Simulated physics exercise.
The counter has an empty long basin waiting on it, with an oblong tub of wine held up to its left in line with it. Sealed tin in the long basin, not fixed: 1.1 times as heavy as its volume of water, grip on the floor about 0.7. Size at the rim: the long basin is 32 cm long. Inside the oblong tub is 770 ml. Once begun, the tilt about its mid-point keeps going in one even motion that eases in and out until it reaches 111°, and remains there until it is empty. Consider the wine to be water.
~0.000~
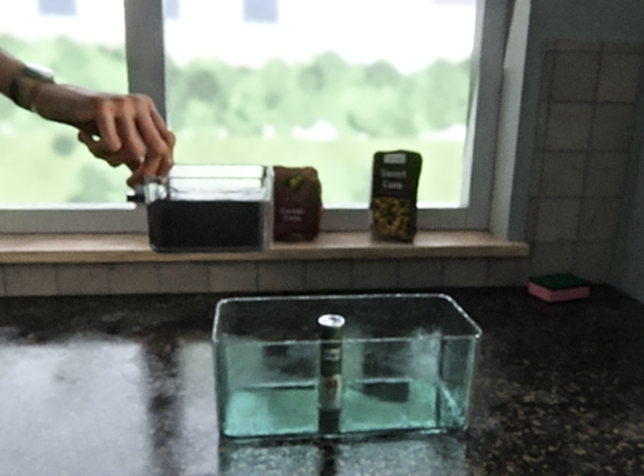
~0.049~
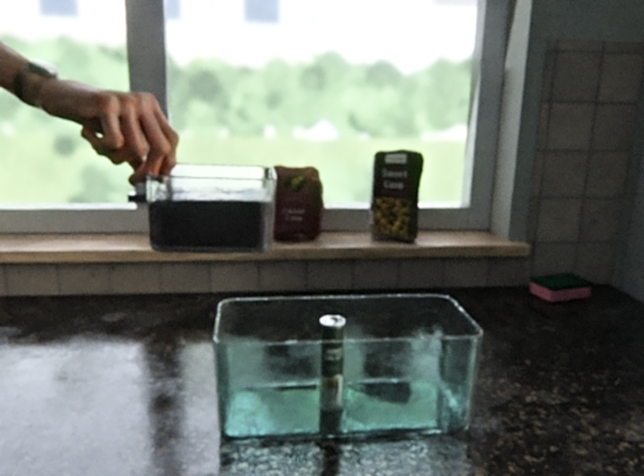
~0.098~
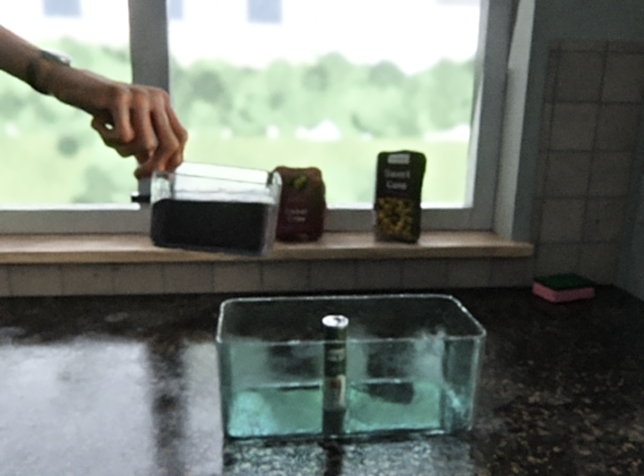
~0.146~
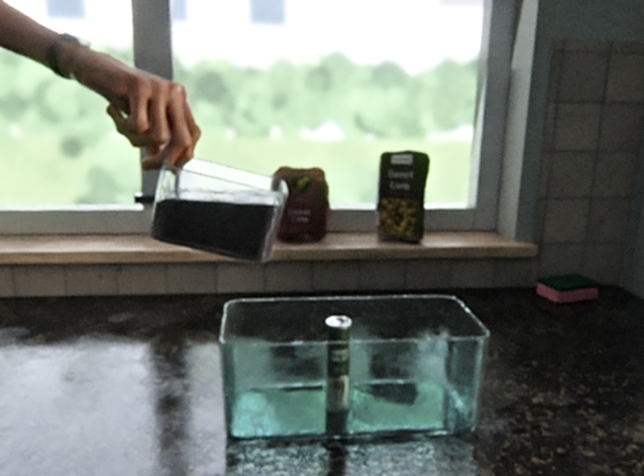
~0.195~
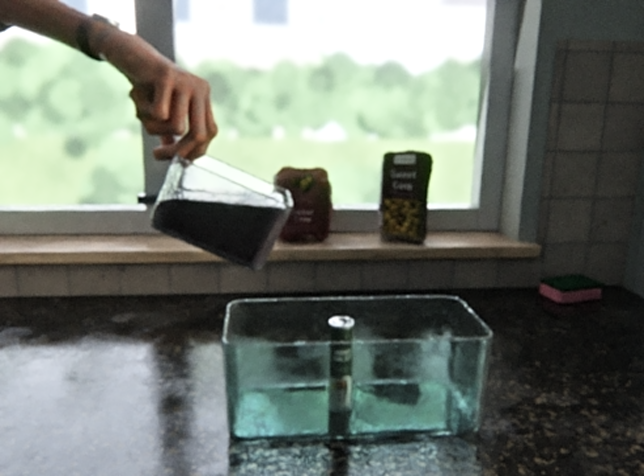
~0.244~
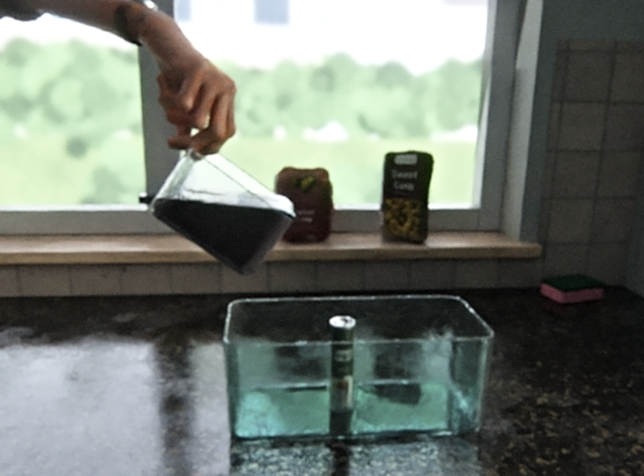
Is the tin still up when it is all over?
No, it tips over.
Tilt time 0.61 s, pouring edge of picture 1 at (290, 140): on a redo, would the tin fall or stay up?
After that, the tin stays vertical.
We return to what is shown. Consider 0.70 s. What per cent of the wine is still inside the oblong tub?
Around 5 in a hundred.
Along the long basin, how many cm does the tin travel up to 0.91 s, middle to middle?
Near 4 cm.
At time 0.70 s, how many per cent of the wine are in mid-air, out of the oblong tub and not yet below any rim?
I'd put it at about 5 per cent of the liquid.
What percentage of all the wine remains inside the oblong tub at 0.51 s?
Some 26 % of it is still there.
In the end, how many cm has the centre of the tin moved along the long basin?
Roughly 8.5 cm.
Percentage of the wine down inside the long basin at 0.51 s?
Fraction in basin: Approx. 30%.
By 0.51 s the tilt is 101° and 26 per cent is still to pour; the tin stands where it began.
By 0.70 s the tilt is 111° and 5 per cent is still to pour; the tin leans 5°.
By 0.91 s the tilt is 111° and 0 per cent is still to pour; the tin leans 32°.
By 1.13 s the tilt is 111° and 0 per cent is still to pour; the tin lies on its side.
At rest the tin lies on its side.
